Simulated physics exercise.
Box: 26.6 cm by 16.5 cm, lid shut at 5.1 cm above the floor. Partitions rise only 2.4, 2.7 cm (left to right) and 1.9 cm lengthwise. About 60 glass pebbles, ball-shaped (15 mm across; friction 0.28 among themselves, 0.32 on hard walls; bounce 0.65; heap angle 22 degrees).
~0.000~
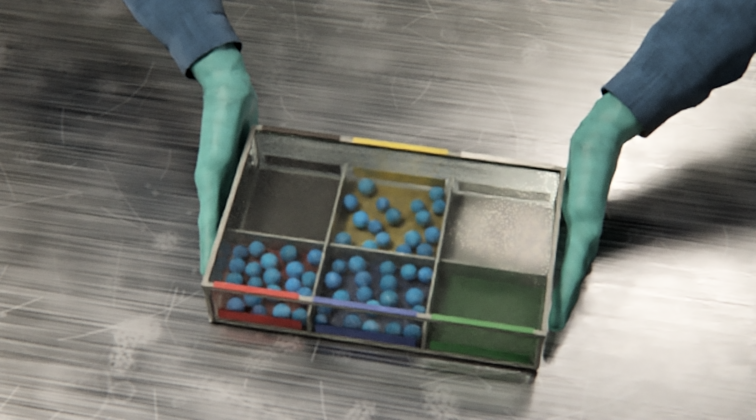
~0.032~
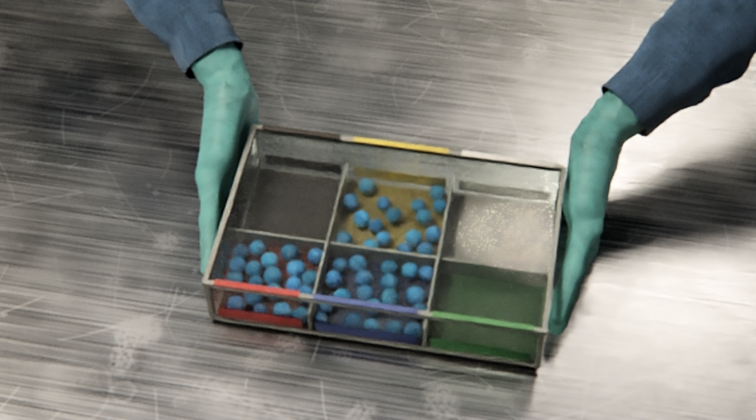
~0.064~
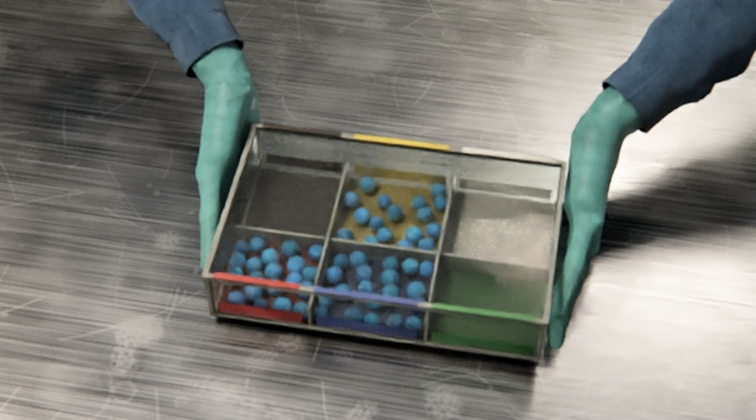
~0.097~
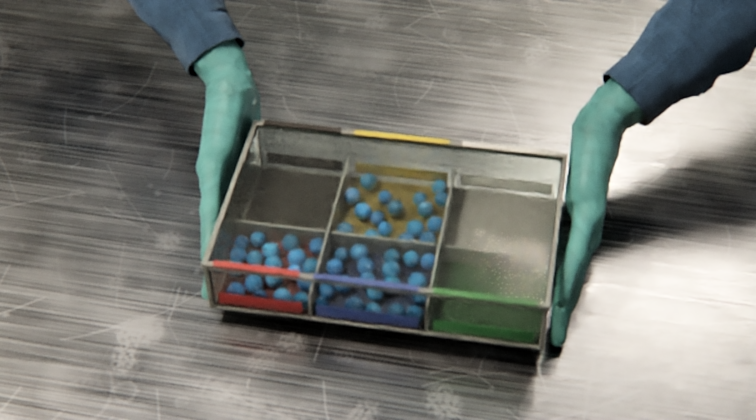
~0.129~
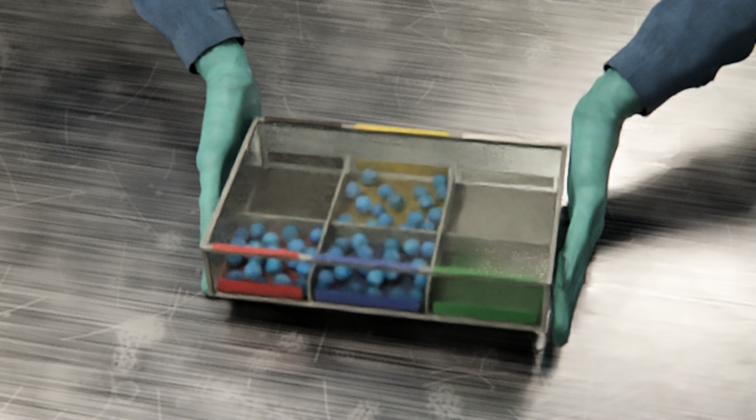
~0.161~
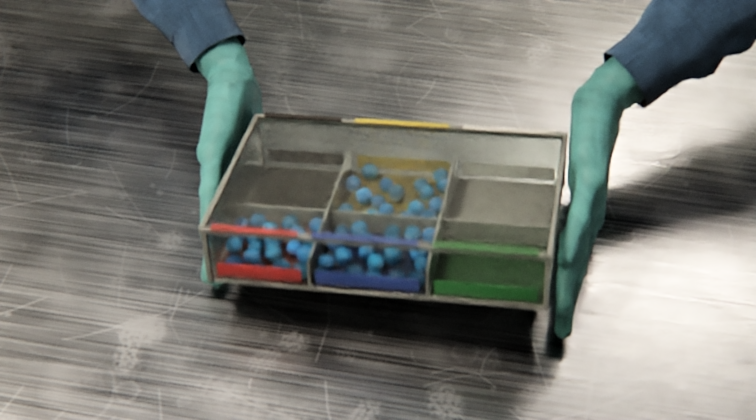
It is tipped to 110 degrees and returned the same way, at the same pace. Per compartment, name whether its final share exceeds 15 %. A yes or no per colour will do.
Red compartment: No. Blue compartment: No. Green compartment: No. Yellow compartment: Yes. White compartment: No. Black compartment: Yes.
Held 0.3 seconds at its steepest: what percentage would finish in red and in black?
Final amounts, red 0% and black 60%.
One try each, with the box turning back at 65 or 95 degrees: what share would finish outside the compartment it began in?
Some 5 and some 70 per cent, respectively.
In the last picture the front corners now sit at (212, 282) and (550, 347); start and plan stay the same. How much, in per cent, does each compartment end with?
It comes out as red at 25 percent, blue at 50 percent, green at 25 percent, yellow at 0 percent, white at 0 percent and black at 0 percent.
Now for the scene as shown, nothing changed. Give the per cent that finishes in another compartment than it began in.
70 percent.
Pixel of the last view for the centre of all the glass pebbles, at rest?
Close to pixel (333, 206).
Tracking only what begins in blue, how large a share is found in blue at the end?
Around 0 percent stays put.
Then, at 0.80 s, tilt 110 degrees; red 30 %, blue 20 %, yellow 45 %, black 10 %.
After 1.23 s, tilt 48 degrees; yellow 45 %, black 55 %.
After 1.73 s, tilt 0 degrees; yellow 45 %, black 55 %.
At rest (2.8 s), red 0 %, blue 0 %, green 0 %, yellow 45 %, white 0 %, black 55 %.
